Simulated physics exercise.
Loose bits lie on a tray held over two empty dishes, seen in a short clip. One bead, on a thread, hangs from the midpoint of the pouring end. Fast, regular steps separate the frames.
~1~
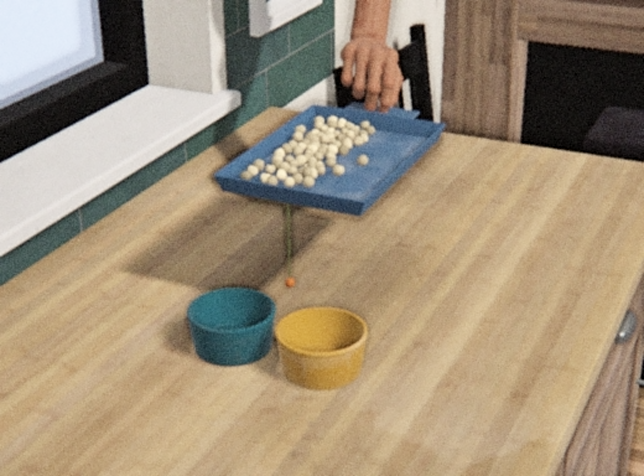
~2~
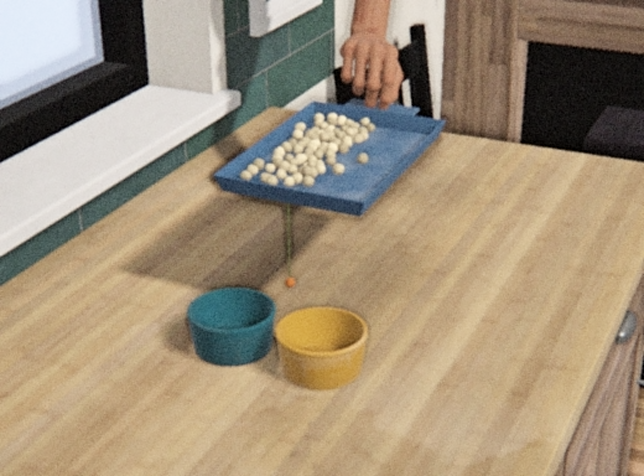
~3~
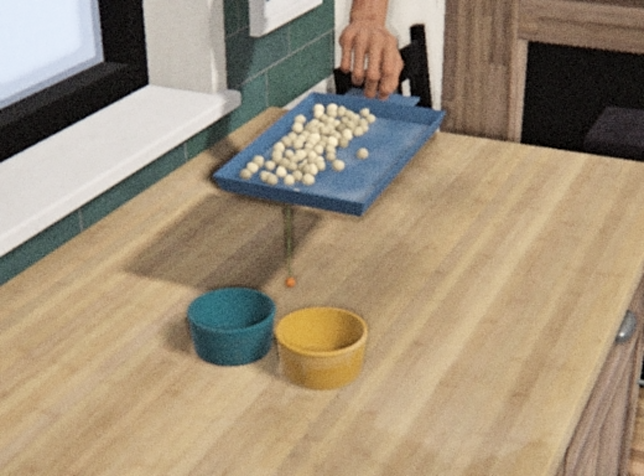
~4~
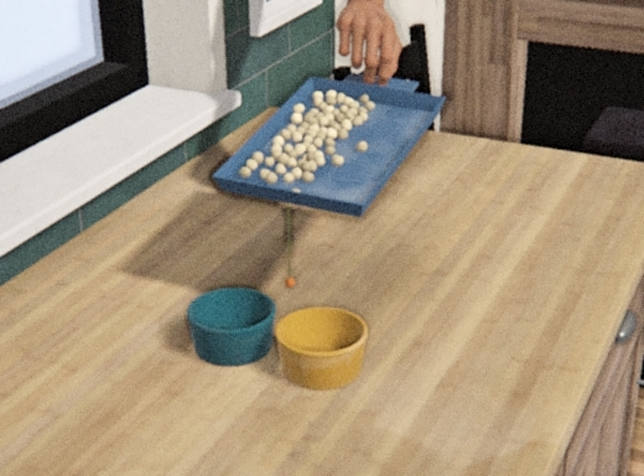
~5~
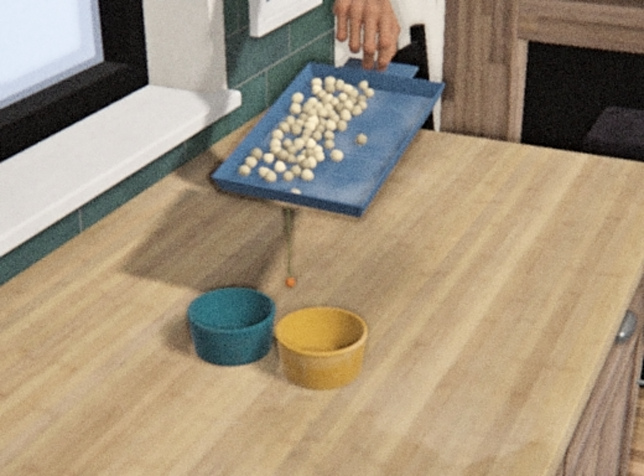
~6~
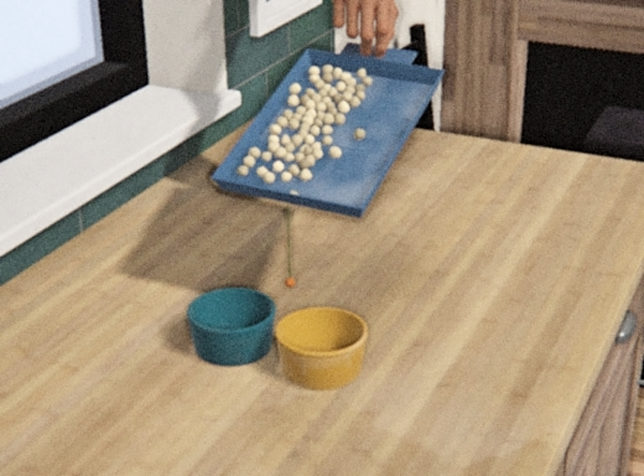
On a wooden kitchen counter, a hand held a blue tray of pale, round nuts near a teal dish and a yellow one, then gradually raised its far end, tilting the tray toward the front.
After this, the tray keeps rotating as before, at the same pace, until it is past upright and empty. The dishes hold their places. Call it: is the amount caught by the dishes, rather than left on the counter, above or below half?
Above half.
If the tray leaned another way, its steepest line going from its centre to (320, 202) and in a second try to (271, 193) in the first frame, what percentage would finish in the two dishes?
First some 80, then 70 per cent.
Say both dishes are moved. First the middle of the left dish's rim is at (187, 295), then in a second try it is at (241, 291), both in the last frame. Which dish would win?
Right side first, Right side second.
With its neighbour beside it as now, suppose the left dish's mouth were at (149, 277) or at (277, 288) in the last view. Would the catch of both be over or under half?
So that's a lesser portion the first time round, a lesser portion the second.
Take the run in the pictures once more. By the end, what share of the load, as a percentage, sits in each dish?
Left dish around 40, right dish around 50, both in a hundred.
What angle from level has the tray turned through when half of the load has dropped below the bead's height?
Roughly 100 degrees of turn.
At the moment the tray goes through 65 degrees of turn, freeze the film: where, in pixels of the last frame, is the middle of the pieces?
In the last view the centre sits at roughly (286, 178).
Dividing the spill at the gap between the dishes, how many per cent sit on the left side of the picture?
Some 70 per cent.
Soon, tray tipped steeply; nearly all on the tray; a stray few in the right dish; a stray few in the air.
A while on, tray tipped past a quarter turn; a stray few on the tray; about a third in the right dish; about a third in the left dish; a small part outside both; about a quarter in the air.
Towards the end, tray tipped past a quarter turn; about half in the right dish; about a third in the left dish; a small part outside both.
Finally, tray tipped past a quarter turn; about half in the right dish; about a third in the left dish; a small part outside both.
